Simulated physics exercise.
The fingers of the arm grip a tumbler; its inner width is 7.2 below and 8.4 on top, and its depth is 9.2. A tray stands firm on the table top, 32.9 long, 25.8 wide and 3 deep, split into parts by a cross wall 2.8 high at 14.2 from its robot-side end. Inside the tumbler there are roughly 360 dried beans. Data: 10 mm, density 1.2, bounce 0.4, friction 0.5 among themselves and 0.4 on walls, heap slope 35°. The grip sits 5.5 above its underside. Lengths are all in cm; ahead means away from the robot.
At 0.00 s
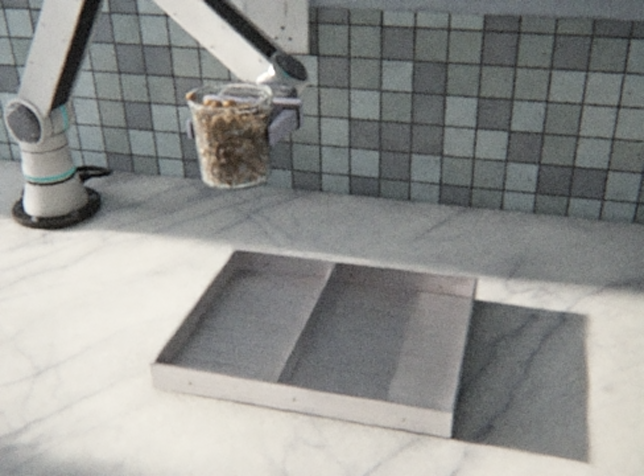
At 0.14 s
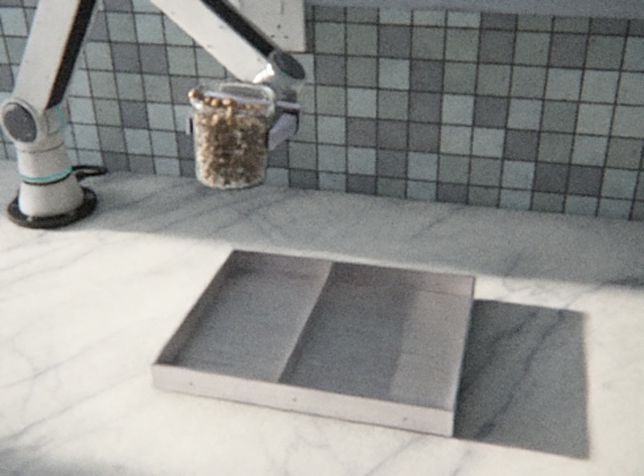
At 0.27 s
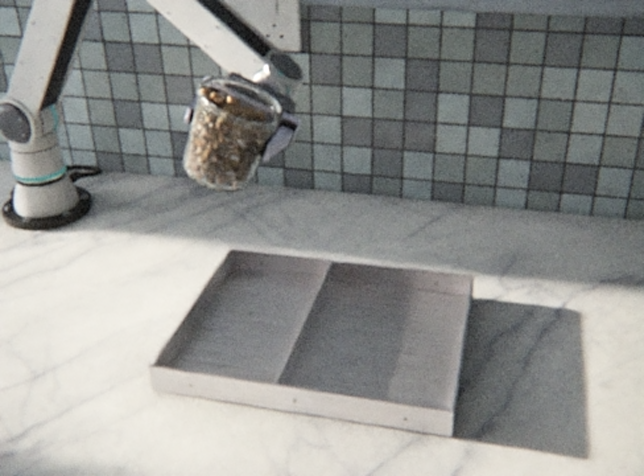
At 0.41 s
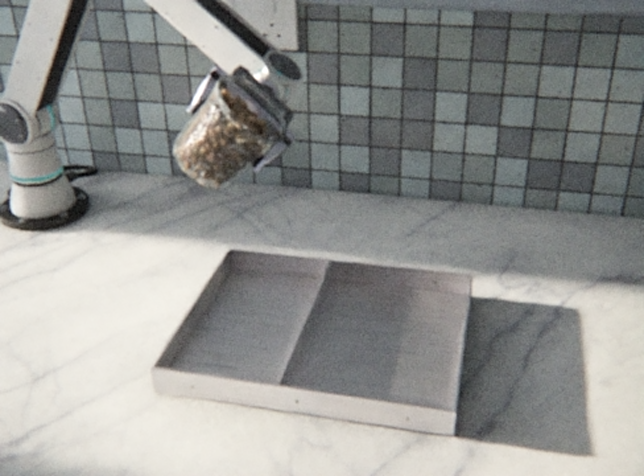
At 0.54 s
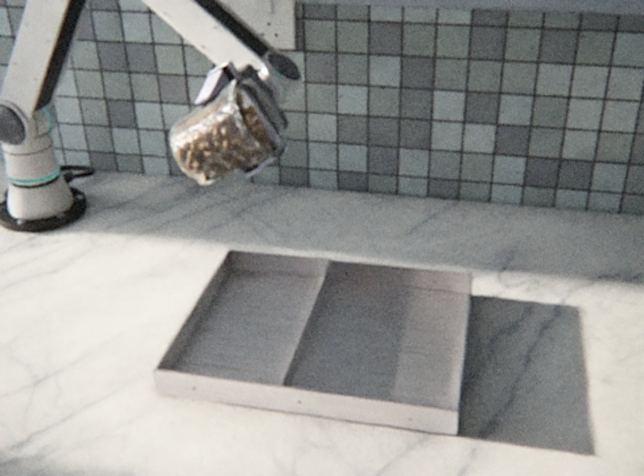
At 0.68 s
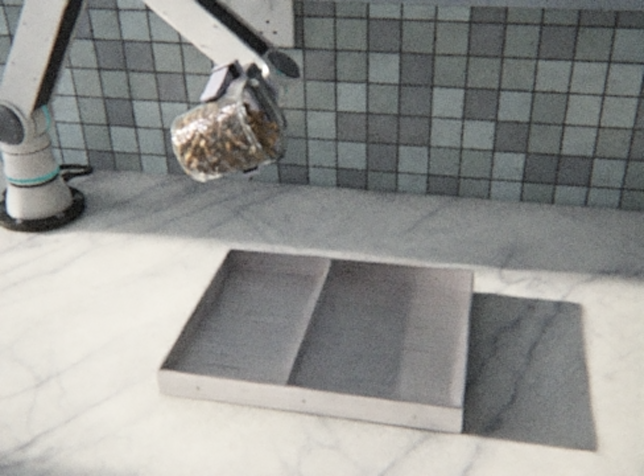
On a marble counter by a tiled wall, a robot arm held a clear tumbler of dried beans above and behind an empty divided tray, then steadily tilted it far over to the right.
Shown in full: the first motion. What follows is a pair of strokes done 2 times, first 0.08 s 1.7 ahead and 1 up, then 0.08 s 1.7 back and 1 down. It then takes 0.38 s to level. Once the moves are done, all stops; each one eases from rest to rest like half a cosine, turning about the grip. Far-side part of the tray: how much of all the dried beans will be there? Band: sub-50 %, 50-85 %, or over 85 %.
Band: Sub-50 %.
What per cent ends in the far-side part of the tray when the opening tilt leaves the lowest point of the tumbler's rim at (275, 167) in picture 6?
60 %.
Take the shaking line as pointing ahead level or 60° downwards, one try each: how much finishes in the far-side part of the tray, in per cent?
Roughly 20 per cent, then 5 per cent.
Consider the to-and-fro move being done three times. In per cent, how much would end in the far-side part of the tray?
Roughly 35 percent.
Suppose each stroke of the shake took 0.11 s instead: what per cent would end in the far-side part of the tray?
Around 15 percent.
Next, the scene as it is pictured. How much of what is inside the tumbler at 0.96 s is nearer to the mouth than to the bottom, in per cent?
65 per cent.
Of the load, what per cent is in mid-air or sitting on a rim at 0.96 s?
Some 14 percent.
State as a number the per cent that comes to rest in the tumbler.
Roughly 70 in a hundred.
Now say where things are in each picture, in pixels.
Tumbler middle at (234, 137), level; upper third of the load around (232, 120), from x 190 to 265, top at y 95; 361 in the tumbler, in the first picture.
Tumbler middle at (233, 137), tilted 6° forward; upper third of the load around (229, 120), from x 195 to 265, top at y 95, in the second picture.
Tumbler middle at (229, 138), tilted 22° forward; upper third of the load around (225, 121), from x 190 to 265, top at y 90, in the third picture.
Tumbler middle at (226, 137), tilted 43° forward; upper third of the load around (224, 121), from x 185 to 265, top at y 95, in the fourth picture.
Tumbler middle at (226, 136), tilted 59° forward; upper third of the load around (223, 120), from x 180 to 270, top at y 100, in the fifth picture.
Tumbler middle at (227, 135), tilted 65° forward; upper third of the load around (223, 120), from x 180 to 275, top at y 100; 361 in the tumbler, in the sixth picture.
By 0.96 s, tilted 65° forward, highest piece 29 above the table; 307 in the tumbler, 2 in the far-side part, 52 in flight or on a rim.
By 1.24 s, tilted 19° forward, highest piece 30 above the table; 253 in the tumbler, 99 in the far-side part, 6 in the robot-side part, 3 in flight or on a rim.
By 1.58 s, level, highest piece 30 above the table; 253 in the tumbler, 102 in the far-side part, 6 in the robot-side part.
By 2.63 s, level, highest piece 30 above the table; 253 in the tumbler, 102 in the far-side part, 6 in the robot-side part.
Final count, 253 in the tumbler, 102 in the far-side part, 6 in the robot-side part. That is 28 % in the far-side part of the tray.
